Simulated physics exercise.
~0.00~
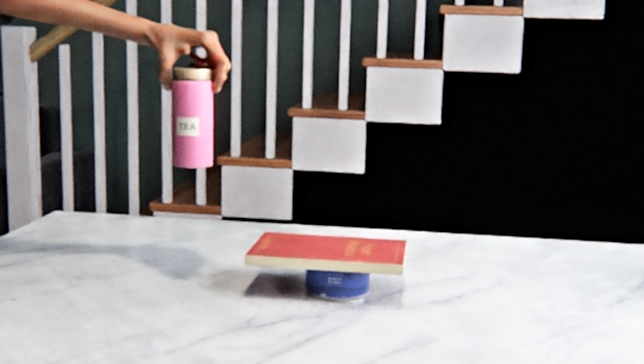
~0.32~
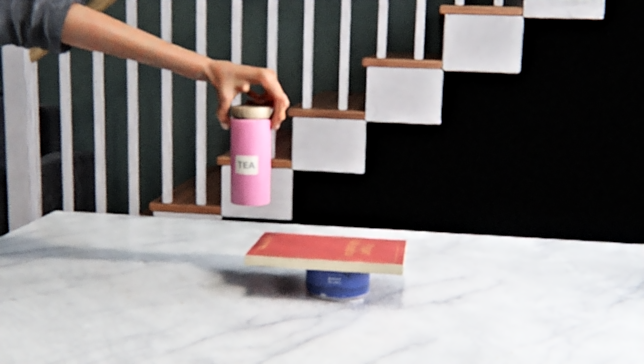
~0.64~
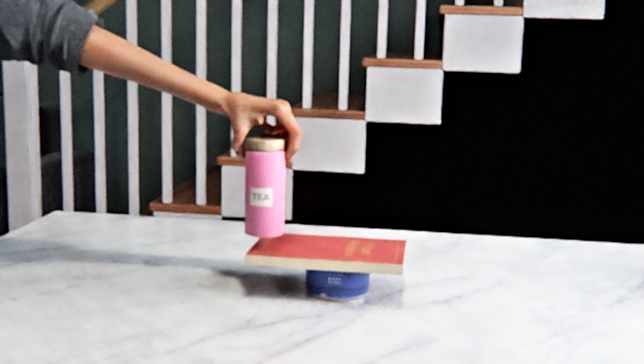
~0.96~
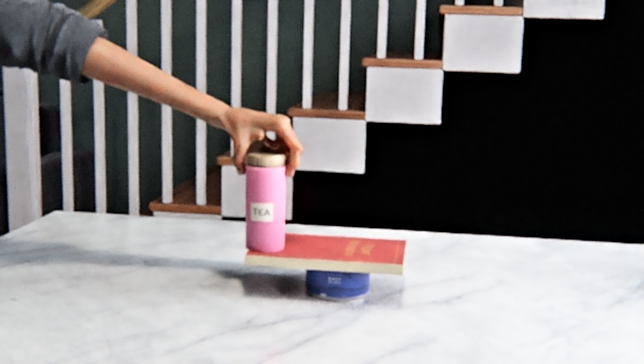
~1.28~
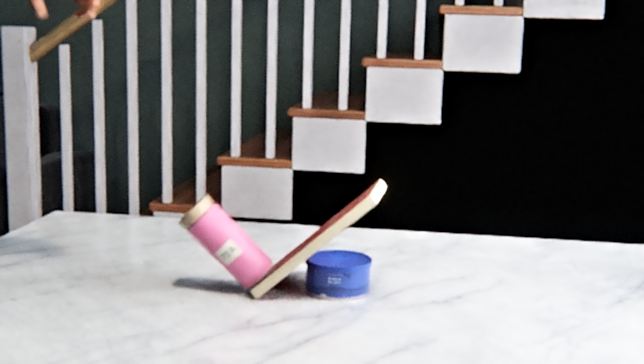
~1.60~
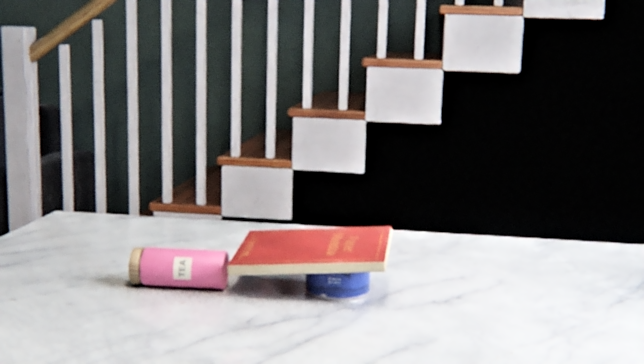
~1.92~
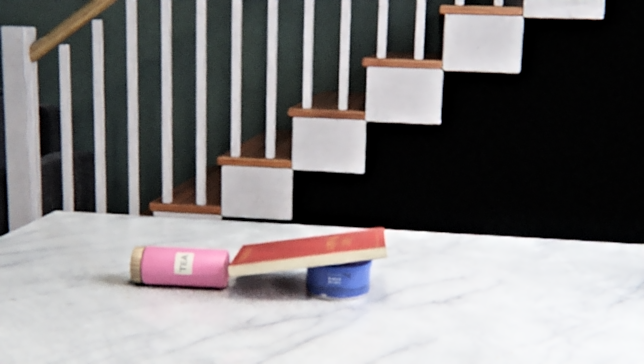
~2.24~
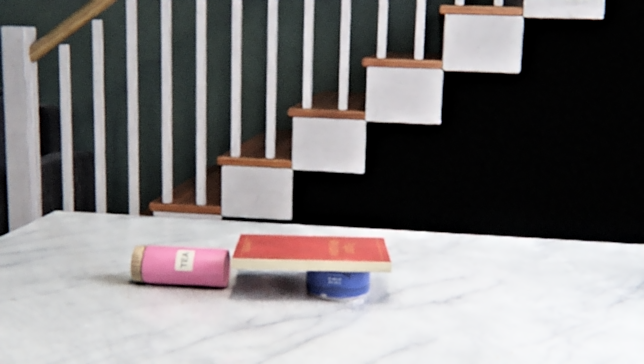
A hand lowered a pink tea jar onto the left end of a red book balanced on a blue tub and let go. The book tipped steeply, the jar toppled onto its side on the table, and the book settled back across the tub.
